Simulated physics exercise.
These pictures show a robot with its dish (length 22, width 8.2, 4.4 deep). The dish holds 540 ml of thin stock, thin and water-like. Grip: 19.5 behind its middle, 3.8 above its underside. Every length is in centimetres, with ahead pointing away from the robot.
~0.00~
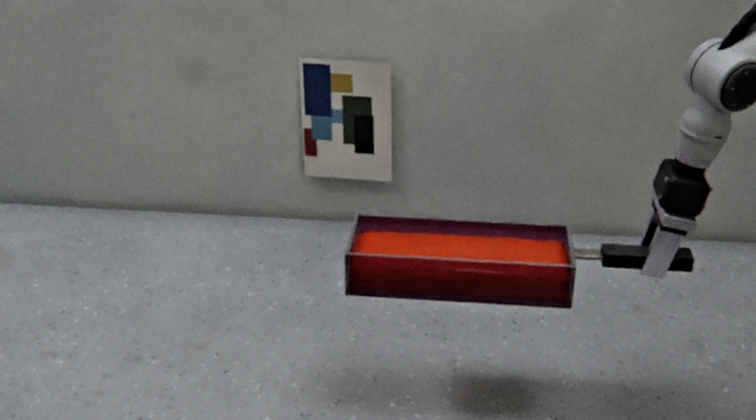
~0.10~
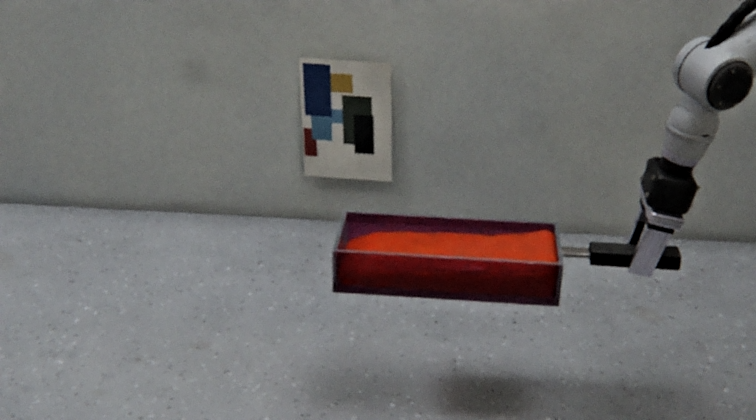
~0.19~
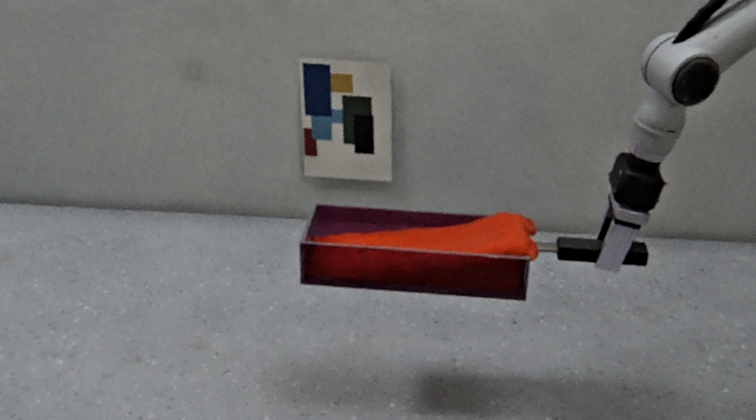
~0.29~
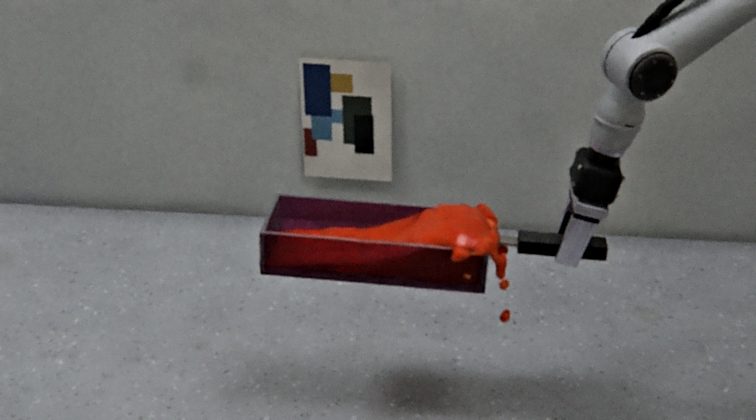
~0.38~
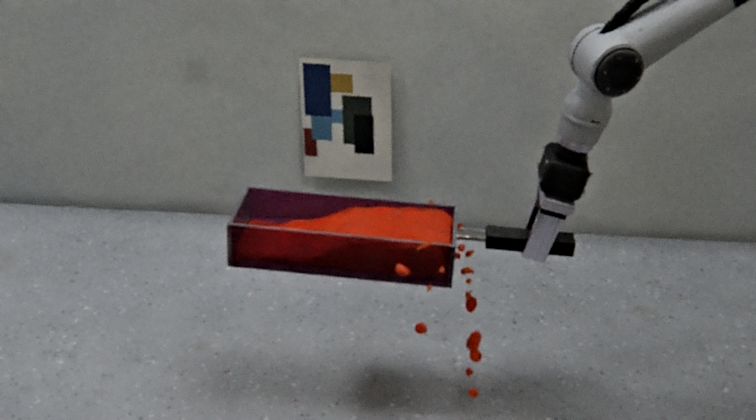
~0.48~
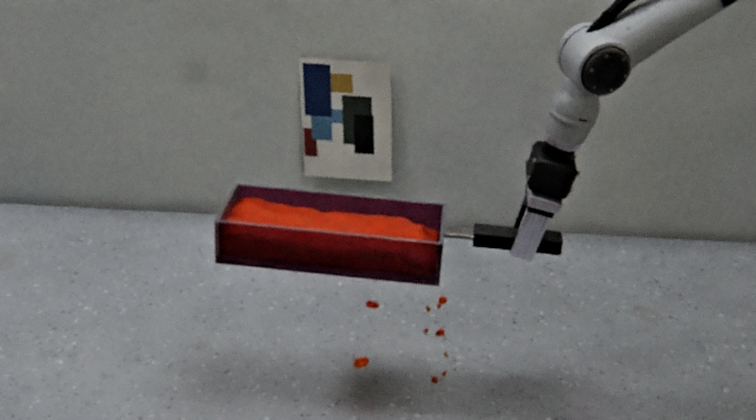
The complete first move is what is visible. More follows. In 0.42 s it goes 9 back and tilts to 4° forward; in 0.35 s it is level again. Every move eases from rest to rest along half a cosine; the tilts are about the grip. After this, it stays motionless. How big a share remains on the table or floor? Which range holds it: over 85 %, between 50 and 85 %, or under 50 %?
It lies under 50 %.
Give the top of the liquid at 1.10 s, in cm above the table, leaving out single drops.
Stray drops aside, I'd put it at close to 22 cm.
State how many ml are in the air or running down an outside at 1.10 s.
Amount outside the vessels: Near 10 ml.
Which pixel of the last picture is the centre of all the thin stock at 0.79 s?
Around (332, 267).
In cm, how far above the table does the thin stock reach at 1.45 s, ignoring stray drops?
Roughly 21 centimetres at most.
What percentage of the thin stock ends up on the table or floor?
Something like 35 in a hundred.
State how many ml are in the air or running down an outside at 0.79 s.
140 ml.
After 0.79 s, tilted 3° forward, liquid up to 20 above the table; 370 ml in the dish, 35 ml on the table or floor, 140 ml in the air or running down outside.
After 1.10 s, tilted 2° forward, liquid up to 29 above the table; 360 ml in the dish, 175 ml on the table or floor, 10 ml in the air or running down outside.
After 1.45 s, level, liquid up to 22 above the table; 355 ml in the dish, 190 ml on the table or floor.
After 2.25 s, level, liquid up to 19 above the table; 355 ml in the dish, 190 ml on the table or floor.
At rest, 355 ml in the dish, 190 ml on the table or floor. That is 35 % on the table or floor.
